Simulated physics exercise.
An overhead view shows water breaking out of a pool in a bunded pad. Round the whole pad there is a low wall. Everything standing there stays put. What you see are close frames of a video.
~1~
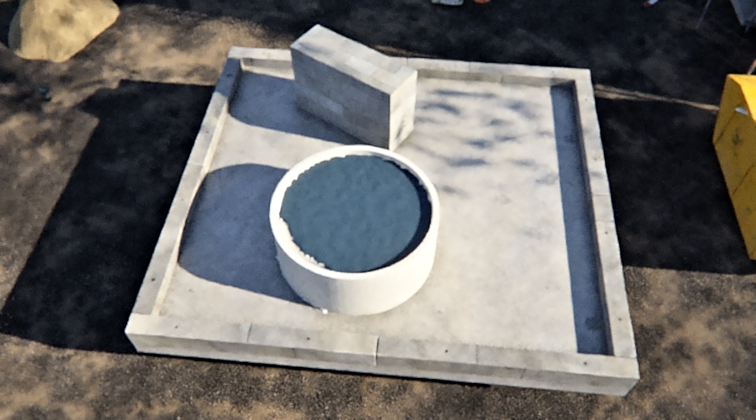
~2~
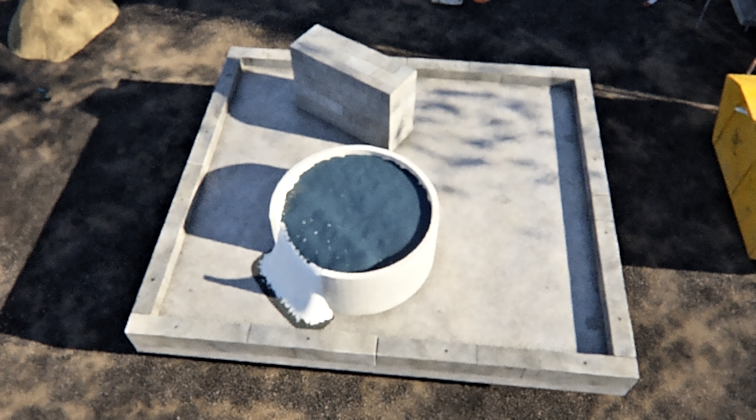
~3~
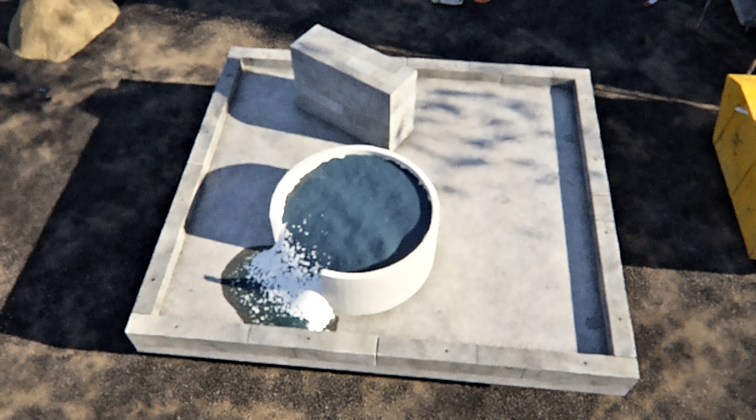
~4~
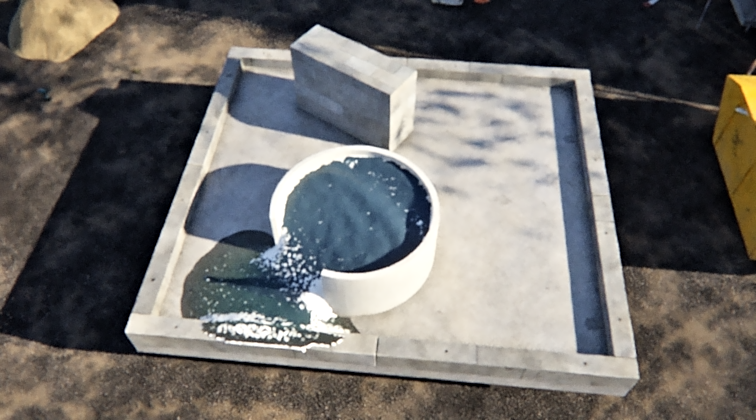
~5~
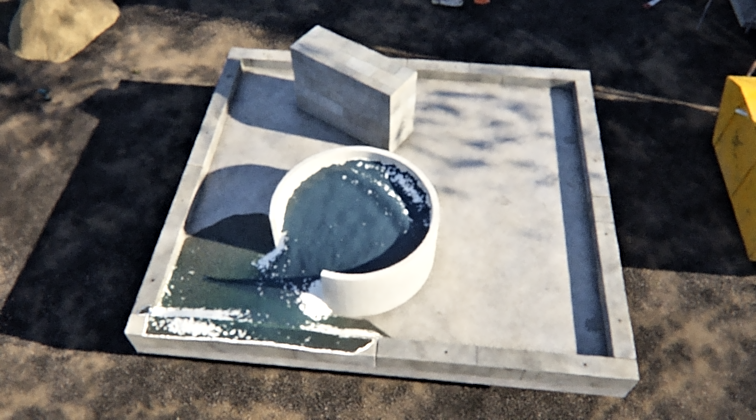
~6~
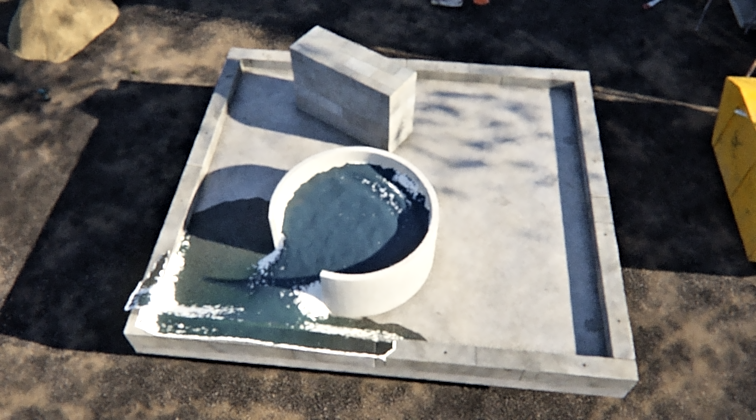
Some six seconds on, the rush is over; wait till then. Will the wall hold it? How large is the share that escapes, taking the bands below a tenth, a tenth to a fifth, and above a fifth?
The share that escapes is above a fifth.
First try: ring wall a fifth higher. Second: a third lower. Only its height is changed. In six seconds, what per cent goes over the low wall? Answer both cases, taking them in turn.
28 % and 52 %.
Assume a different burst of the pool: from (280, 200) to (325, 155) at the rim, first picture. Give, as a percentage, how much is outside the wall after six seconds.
Roughly 22 per cent.
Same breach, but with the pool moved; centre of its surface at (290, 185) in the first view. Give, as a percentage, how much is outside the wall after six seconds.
Result: Around 38 %.
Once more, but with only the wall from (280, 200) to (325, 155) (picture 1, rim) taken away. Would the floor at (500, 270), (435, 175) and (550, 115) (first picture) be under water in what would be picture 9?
Spared, spared, spared.
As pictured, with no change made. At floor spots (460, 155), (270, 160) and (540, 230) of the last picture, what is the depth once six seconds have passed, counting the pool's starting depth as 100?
Readings in sequence: 0, 6, 2 percent.
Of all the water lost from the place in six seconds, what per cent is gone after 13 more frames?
It would be around 85 %.
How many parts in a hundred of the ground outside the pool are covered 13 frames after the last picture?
I'd estimate some 40 per cent.
A moment on, water covers 15 % of the floor; the low wall has let 8 % over.
Next, water covers 20 % of the floor; the low wall has let 14 % over.
Then, water covers 35 % of the floor; the low wall has let 31 % over.
Later, water covers 50 % of the floor; the low wall has let 36 % over.
In the end, water covers 70 % of the floor; the low wall has let 37 % over.
